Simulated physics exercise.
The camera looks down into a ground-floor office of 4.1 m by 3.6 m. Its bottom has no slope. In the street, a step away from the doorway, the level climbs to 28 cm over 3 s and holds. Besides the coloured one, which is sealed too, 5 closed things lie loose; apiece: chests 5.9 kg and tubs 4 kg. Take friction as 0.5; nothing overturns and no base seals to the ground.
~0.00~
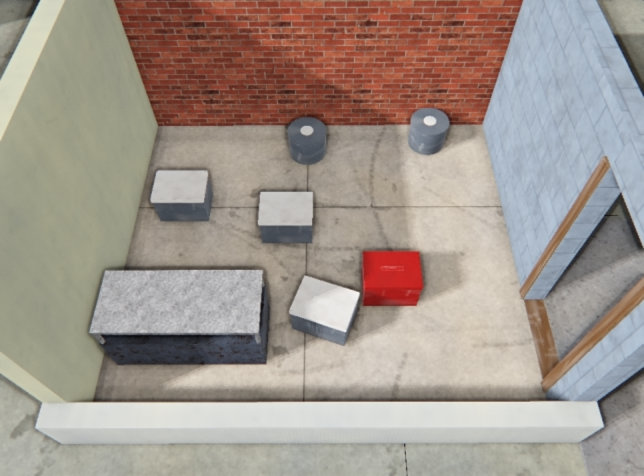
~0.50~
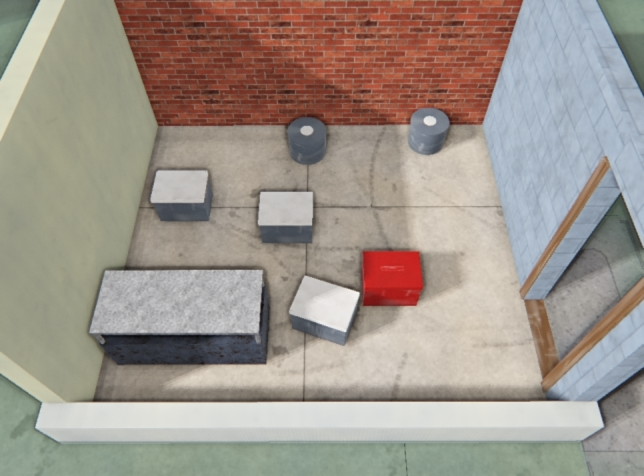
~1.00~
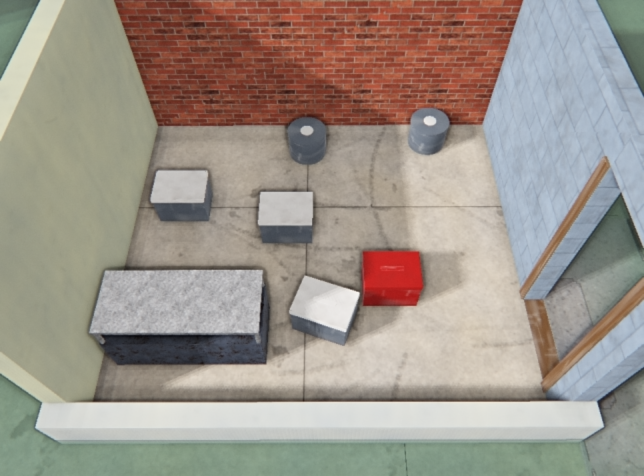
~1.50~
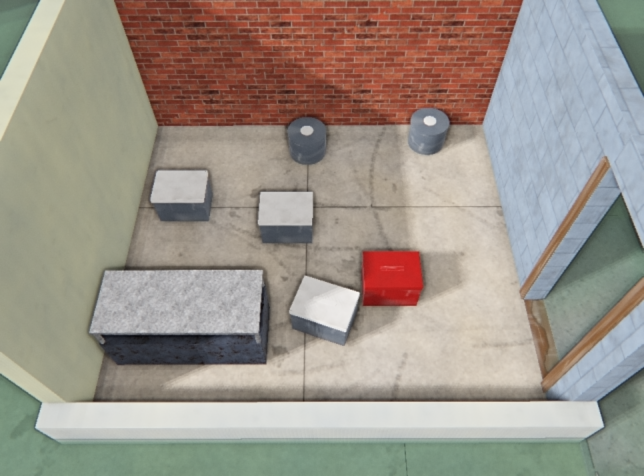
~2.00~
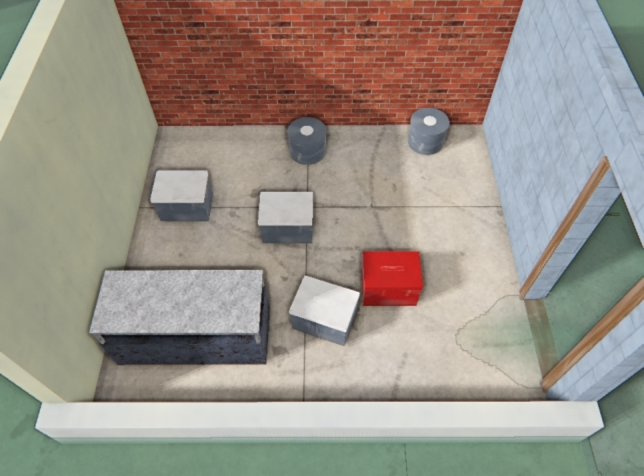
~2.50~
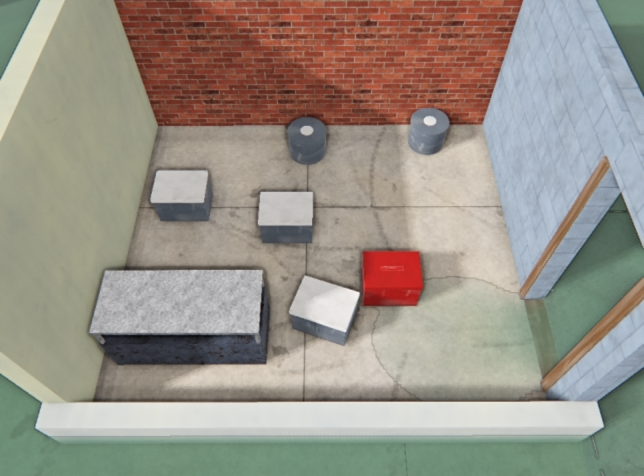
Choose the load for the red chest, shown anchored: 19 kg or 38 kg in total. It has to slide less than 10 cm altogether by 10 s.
For it, only the larger load is enough.
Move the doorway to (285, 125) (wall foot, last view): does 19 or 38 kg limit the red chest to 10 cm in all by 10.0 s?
In that case only the larger load is enough.
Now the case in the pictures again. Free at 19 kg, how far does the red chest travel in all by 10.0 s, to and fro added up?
Some 250 cm in all.
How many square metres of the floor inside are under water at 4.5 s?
Some 8.5 m2.
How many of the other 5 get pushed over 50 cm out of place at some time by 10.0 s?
That makes 5.
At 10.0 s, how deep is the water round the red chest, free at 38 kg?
Roughly 8 cm.
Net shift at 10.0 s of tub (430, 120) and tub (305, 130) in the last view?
In that order: 120 cm, 120 cm.
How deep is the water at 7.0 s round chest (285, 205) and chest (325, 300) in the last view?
Roughly 5 and 5 cm.
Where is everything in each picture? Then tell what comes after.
The red chest at (392, 269) rests on the ground; water covers 0.0 m2; 0 of 6 have shifted, in the first frame.
The red chest at (392, 269), on the bottom; 0.0 m2 under water; 0 of 6 have shifted, in the second frame.
The red chest at (392, 269) rests on the ground; 0.0 m2 under water; 0 of 6 have shifted, in the third frame.
The red chest at (392, 269), on the bottom; 0.0 m2 under water; 0 of 6 have shifted, in the fourth frame.
The red chest at (392, 269), on the bottom; water covers 0.4 m2; 0 of 6 have shifted, in the fifth frame.
The red chest at (392, 269), on the bottom; 1.5 m2 under water; 0 of 6 have shifted, in the sixth frame.
After 3.5 s the red chest would be 8 cm from its start with 19 kg and 0 cm from its start with 38 kg; 6 cm of water round it then.
After 4.5 s the red chest would be 46 cm from its start with 19 kg and 0 cm from its start with 38 kg; 6 cm of water round it then.
After 7.0 s the red chest would be 92 cm from its start with 19 kg and 0 cm from its start with 38 kg; 7 cm of water round it then.
After 10.0 s the red chest would be 155 cm from its start with 19 kg and 0 cm from its start with 38 kg; 8 cm of water round it then.
